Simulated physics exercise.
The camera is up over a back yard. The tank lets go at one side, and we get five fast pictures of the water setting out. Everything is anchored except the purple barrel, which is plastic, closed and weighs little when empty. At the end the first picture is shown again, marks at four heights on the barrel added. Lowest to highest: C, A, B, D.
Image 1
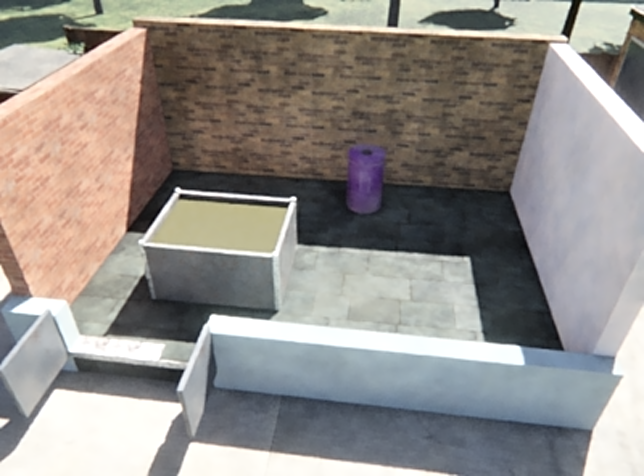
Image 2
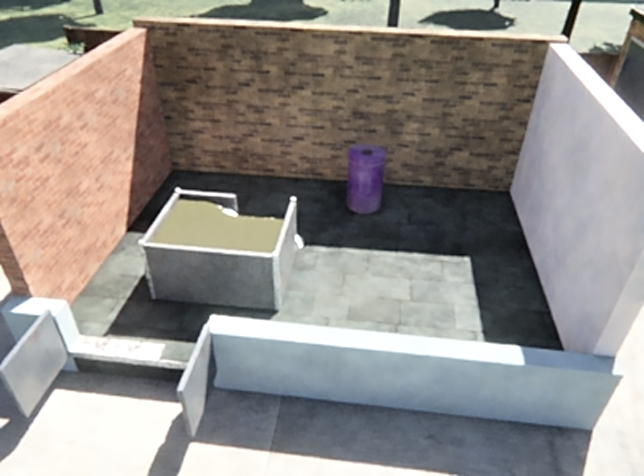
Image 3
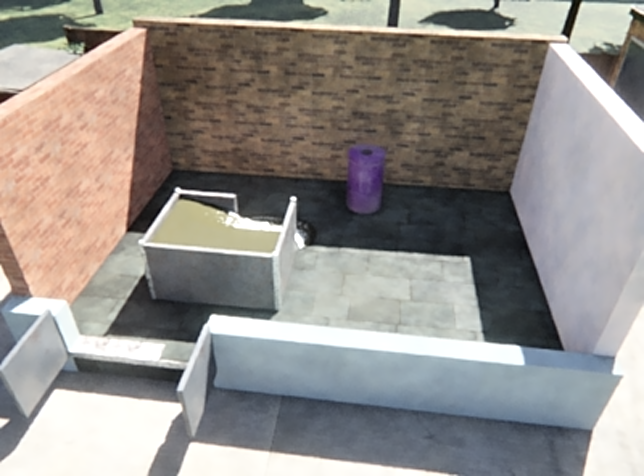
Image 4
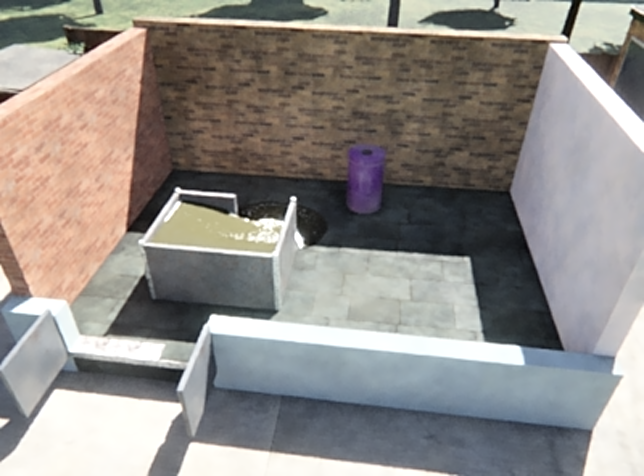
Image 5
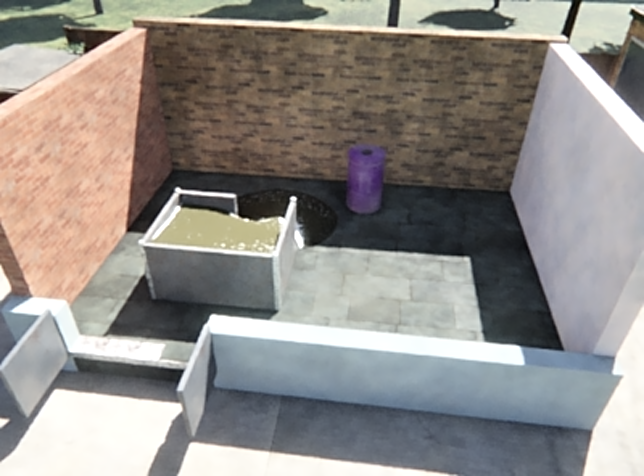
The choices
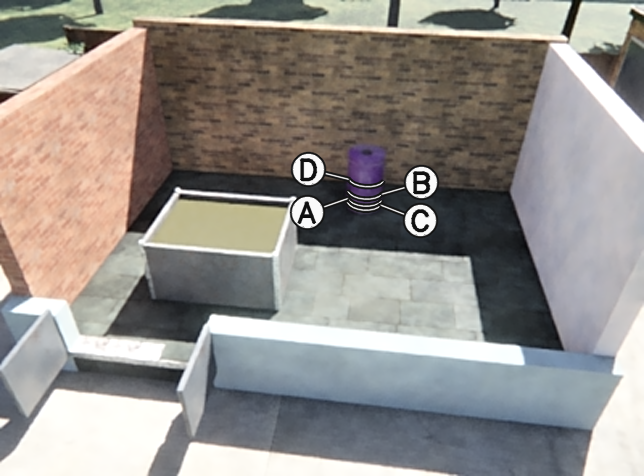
Water pouring through a gap in the back of a raised tank and spreading across dark paving beside a purple barrel.
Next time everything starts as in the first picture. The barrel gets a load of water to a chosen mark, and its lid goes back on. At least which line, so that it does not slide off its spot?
I would pick level B.
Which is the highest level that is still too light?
A.
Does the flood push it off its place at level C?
Yes.
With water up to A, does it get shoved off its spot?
Yes.
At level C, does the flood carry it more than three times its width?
Yes, clearly.
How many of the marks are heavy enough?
Two of the four.
In white, A at (363, 206); B at (364, 199); C at (363, 210); D at (365, 186); from the bottom up C, A, B, D.
With A, it is pushed about twice its own width away.
With B, it does not move.
With C, it is pushed about 5 times its own width away.
With D, it does not move.
